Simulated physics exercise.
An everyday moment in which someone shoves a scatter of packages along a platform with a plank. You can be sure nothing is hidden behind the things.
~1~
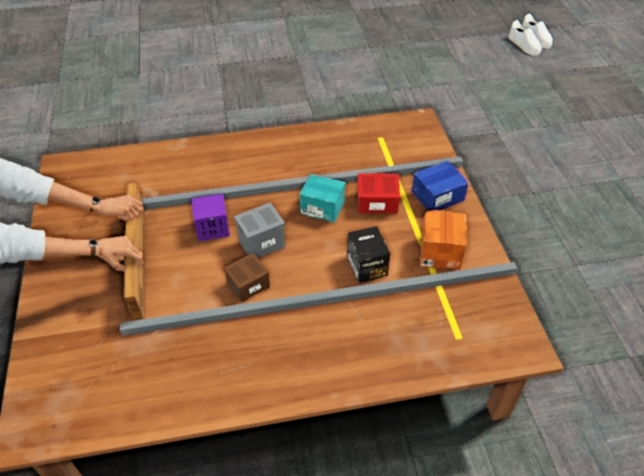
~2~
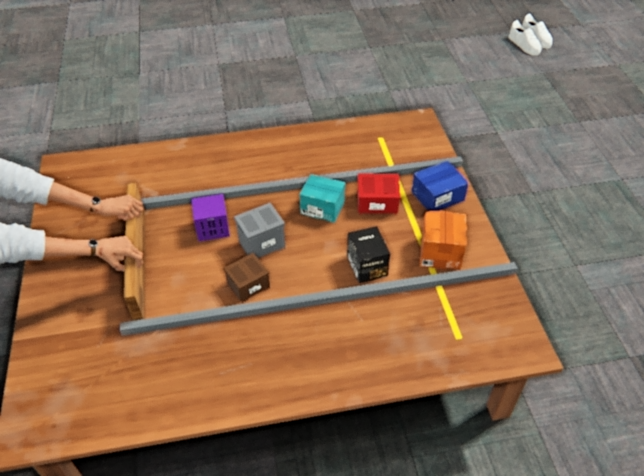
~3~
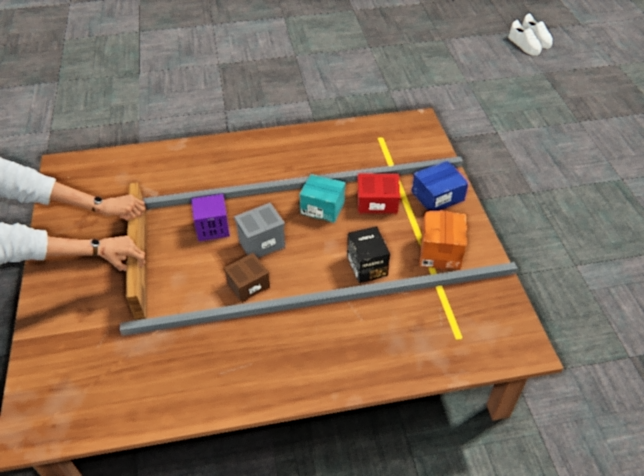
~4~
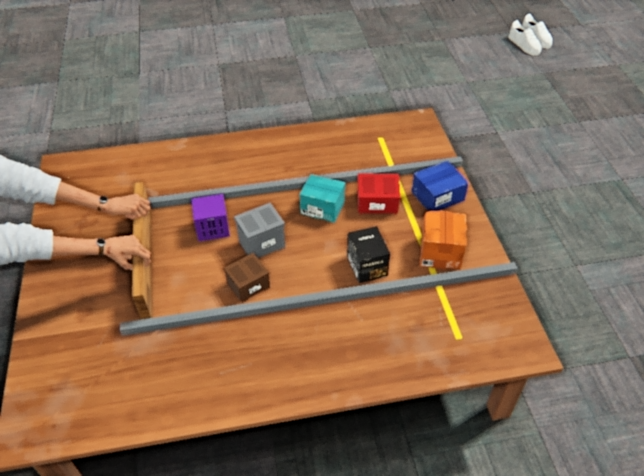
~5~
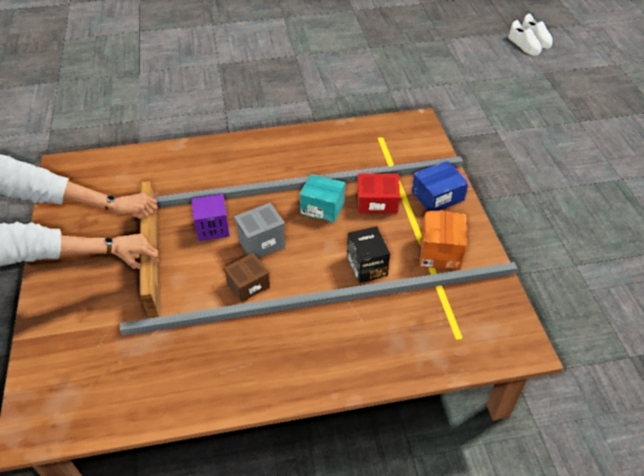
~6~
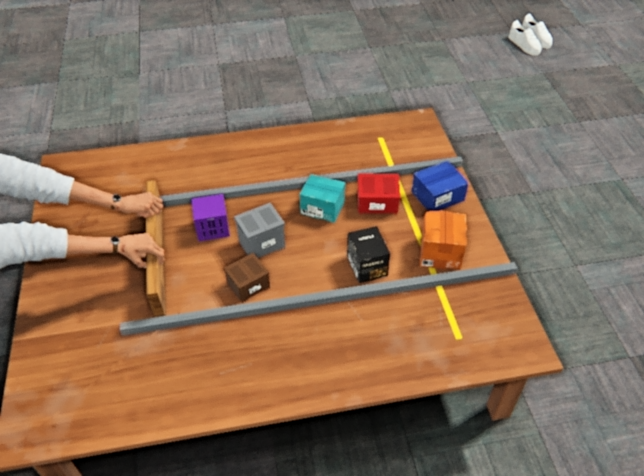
The clip shows two hands sliding a wooden plank a short way to the right between grey rails on a table, while the eight colourful boxes ahead of it, some near a yellow tape line, stay still.
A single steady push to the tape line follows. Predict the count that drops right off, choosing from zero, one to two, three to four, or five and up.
The count is three to four.
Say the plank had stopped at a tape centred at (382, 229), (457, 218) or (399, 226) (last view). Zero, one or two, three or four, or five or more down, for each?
Either one or two, at least five, 1 or 2.
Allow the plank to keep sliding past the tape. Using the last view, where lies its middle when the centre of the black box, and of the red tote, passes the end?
Roughly (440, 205); for the second one, roughly (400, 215).
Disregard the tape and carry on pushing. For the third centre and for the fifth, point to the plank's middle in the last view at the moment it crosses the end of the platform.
The first one at (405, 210), the next at (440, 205).
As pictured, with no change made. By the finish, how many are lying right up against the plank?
Contact count: 3.
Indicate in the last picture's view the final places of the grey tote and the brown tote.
The grey tote finishes at (436, 212); the brown tote finishes at (447, 254).
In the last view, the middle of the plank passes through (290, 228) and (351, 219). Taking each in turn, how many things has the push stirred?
Up to then 4, and up to the other point 8.
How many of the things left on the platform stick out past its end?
The number is 0.
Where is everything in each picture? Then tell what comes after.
Blue box (440, 187); orange box (443, 240); red tote (378, 194); plank (135, 250); tape (414, 224), in the first frame.
Orange box (443, 240); turquoise parcel (323, 198), in the second frame.
Red tote (378, 194); purple crate (211, 218), in the third frame.
Blue box (440, 187); grey tote (261, 233), in the fourth frame.
Orange box (443, 240); plank (150, 248), in the fifth frame.
Blue box (440, 187); orange box (443, 240); red tote (378, 194); plank (156, 247); tape (414, 224), in the sixth frame.
Early on, none off yet; blue box at rest near (440, 187); orange box at rest near (443, 240); red tote at rest near (378, 194).
Finally, the number that fall off is three or four; lost, red tote, orange box and blue box.
